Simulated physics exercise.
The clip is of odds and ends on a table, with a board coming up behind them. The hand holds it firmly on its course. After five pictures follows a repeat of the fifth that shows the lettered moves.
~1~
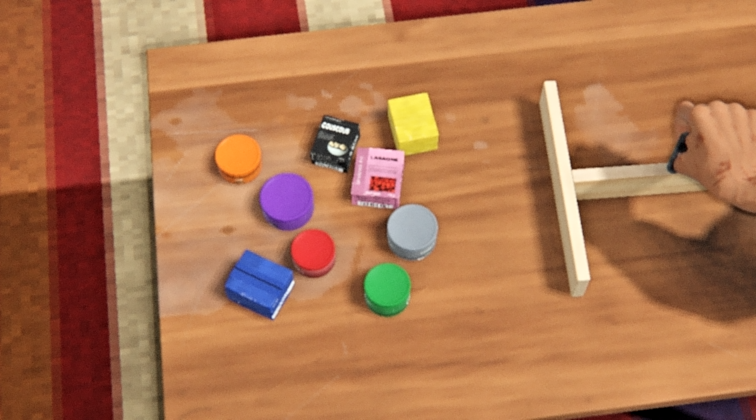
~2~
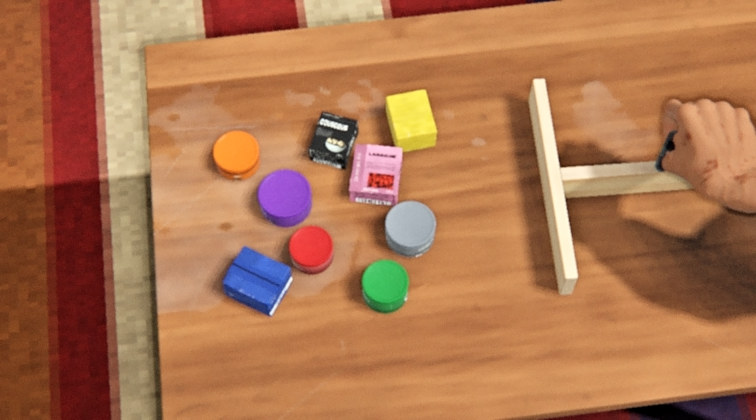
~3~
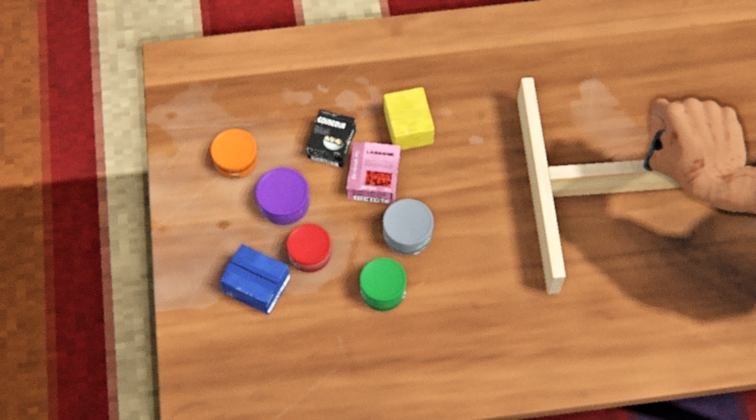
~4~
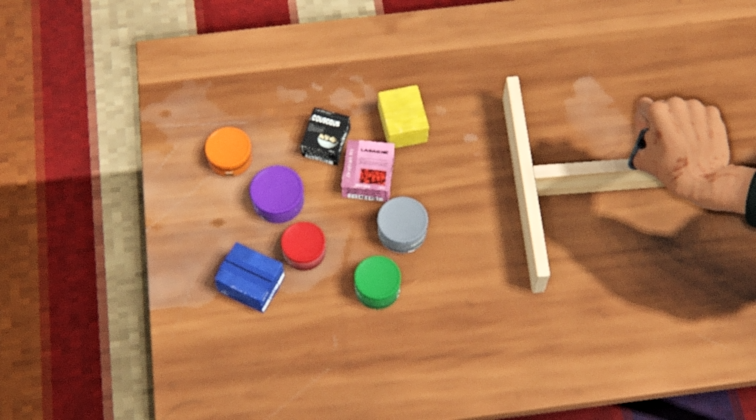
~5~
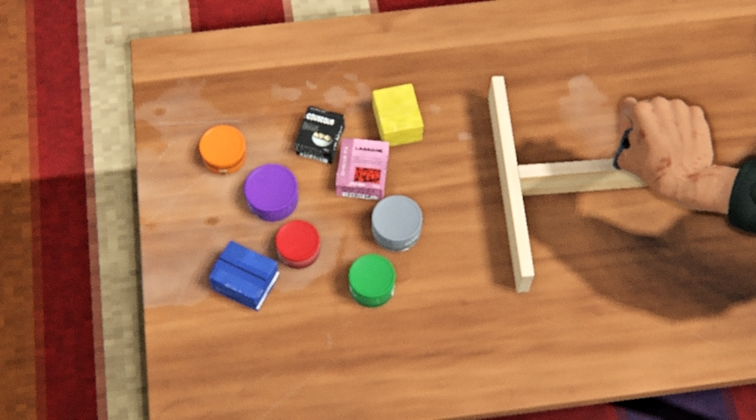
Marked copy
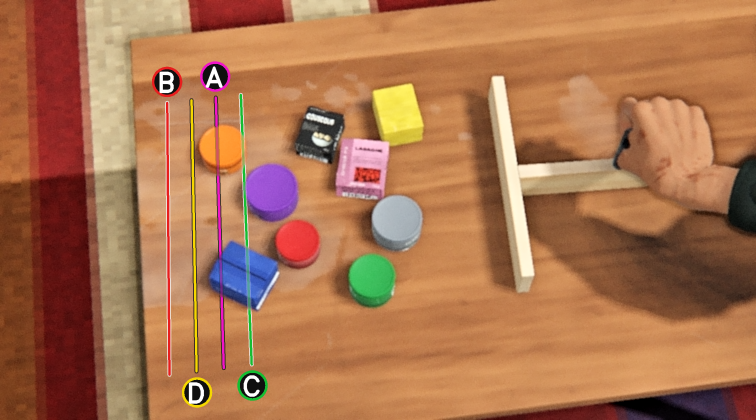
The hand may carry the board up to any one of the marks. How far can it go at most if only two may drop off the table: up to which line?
A is the last line within the limit.
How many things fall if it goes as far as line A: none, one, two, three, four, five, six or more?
One.
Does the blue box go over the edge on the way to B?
Yes.
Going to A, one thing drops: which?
The orange jar goes over.
On the marked copy, A at (220, 226); B at (168, 232); C at (246, 222); D at (194, 229).
With A. Early on, board (407, 184); yellow block (372, 118); grey jar (379, 225).
Further on, board (302, 196); orange jar (186, 149); blue box (228, 291).
At the end, board (221, 206); orange jar over the edge; blue box (145, 301); one fallen.
As for the rest, B drops five; C is within the limit but short; D drops five.
